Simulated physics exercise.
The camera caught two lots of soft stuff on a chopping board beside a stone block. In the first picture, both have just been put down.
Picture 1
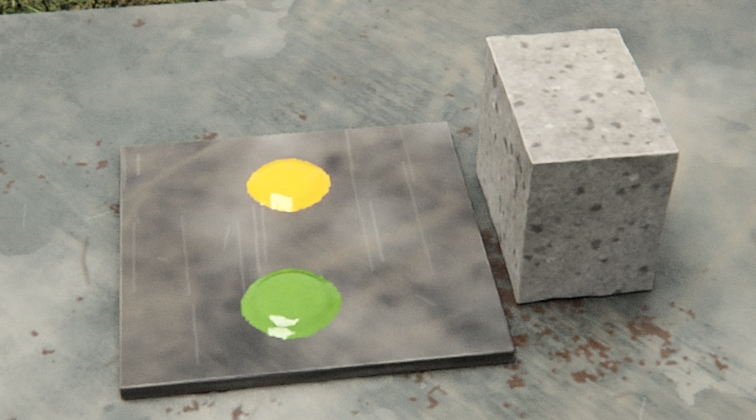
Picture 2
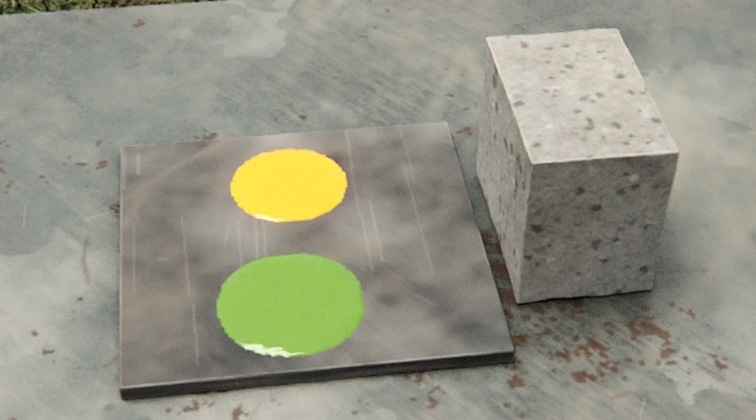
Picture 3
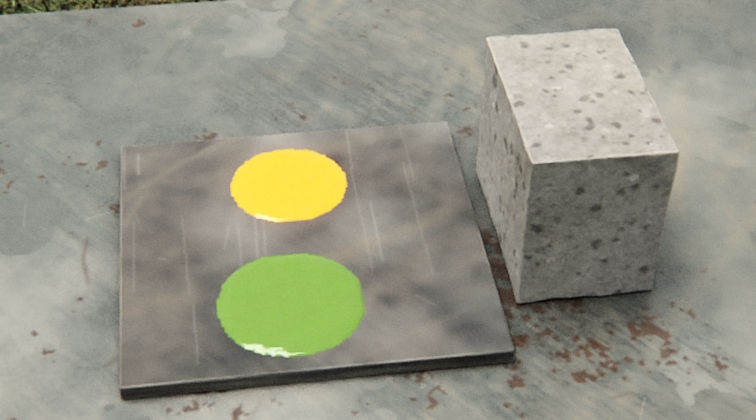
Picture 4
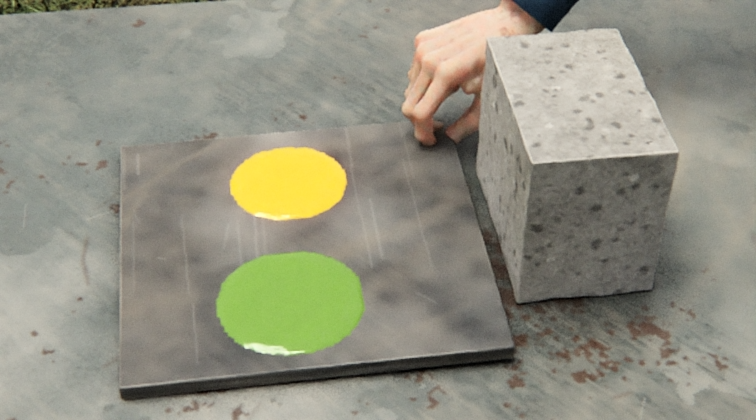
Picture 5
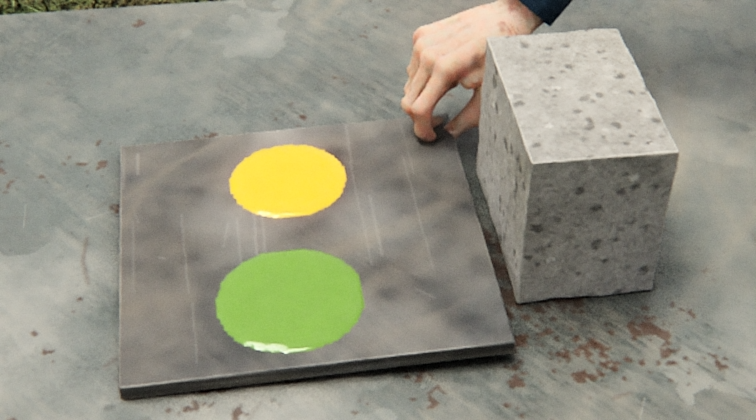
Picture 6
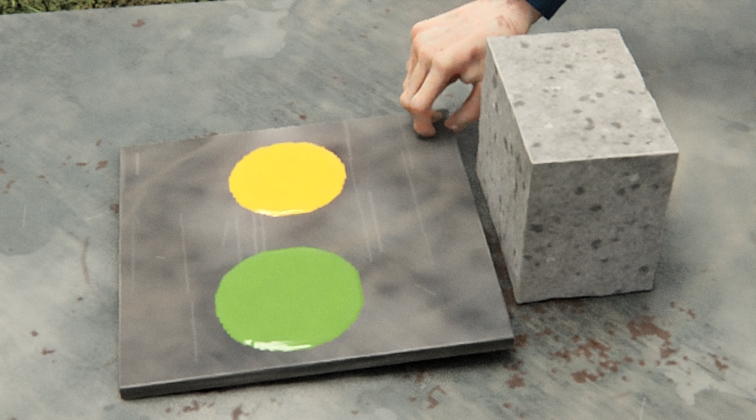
Hand gripping the far corner of a dark board and tilting it slightly after yellow and green blobs spread into flat circles.
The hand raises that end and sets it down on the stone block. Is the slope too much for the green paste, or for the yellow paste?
Take the green paste first: It goes over; then the yellow paste goes over.
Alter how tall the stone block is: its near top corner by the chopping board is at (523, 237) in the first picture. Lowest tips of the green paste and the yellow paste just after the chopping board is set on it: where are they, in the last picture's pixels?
Taken in turn, the fronts are at (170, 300) and (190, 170).
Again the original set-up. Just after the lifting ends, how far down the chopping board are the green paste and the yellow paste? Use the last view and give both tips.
In the last picture, the first one sits at (112, 318) and the second at (127, 189).
Shortly, slope about 33°; the green paste is dripping off the low end; the yellow paste has crept down a long way.
Then, the green paste is dripping off the low end; the yellow paste is dripping off the low end.
At the finish, slope about 33°; the green paste is dripping off the low end; the yellow paste is dripping off the low end.
